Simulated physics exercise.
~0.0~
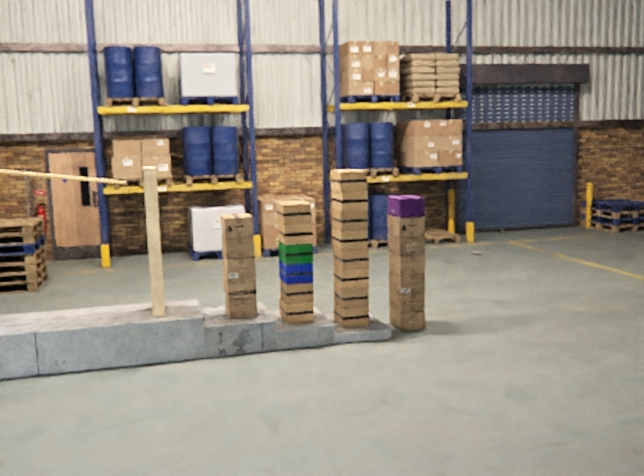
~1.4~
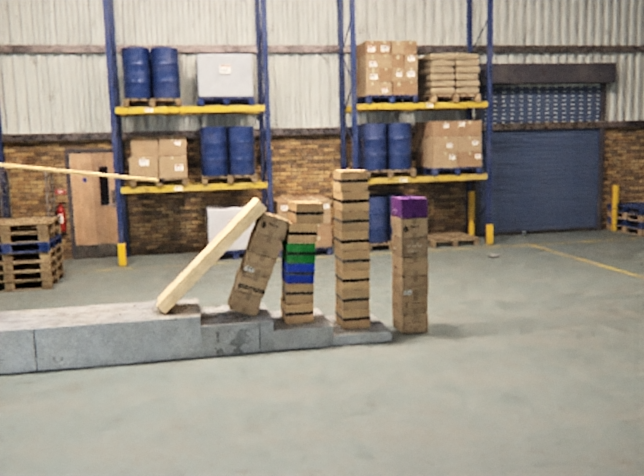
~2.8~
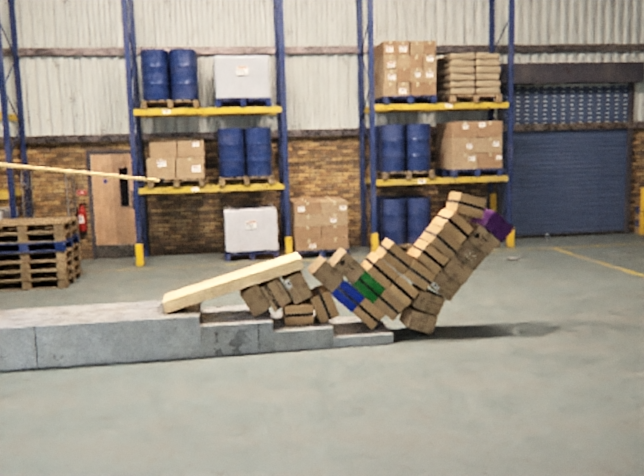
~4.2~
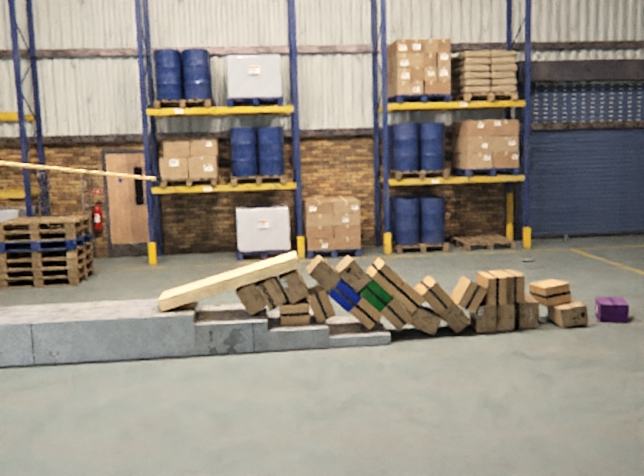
In a warehouse, an upright board tips right into stacked cartons, toppling the piles in turn and leaving them strewn, purple one farthest.
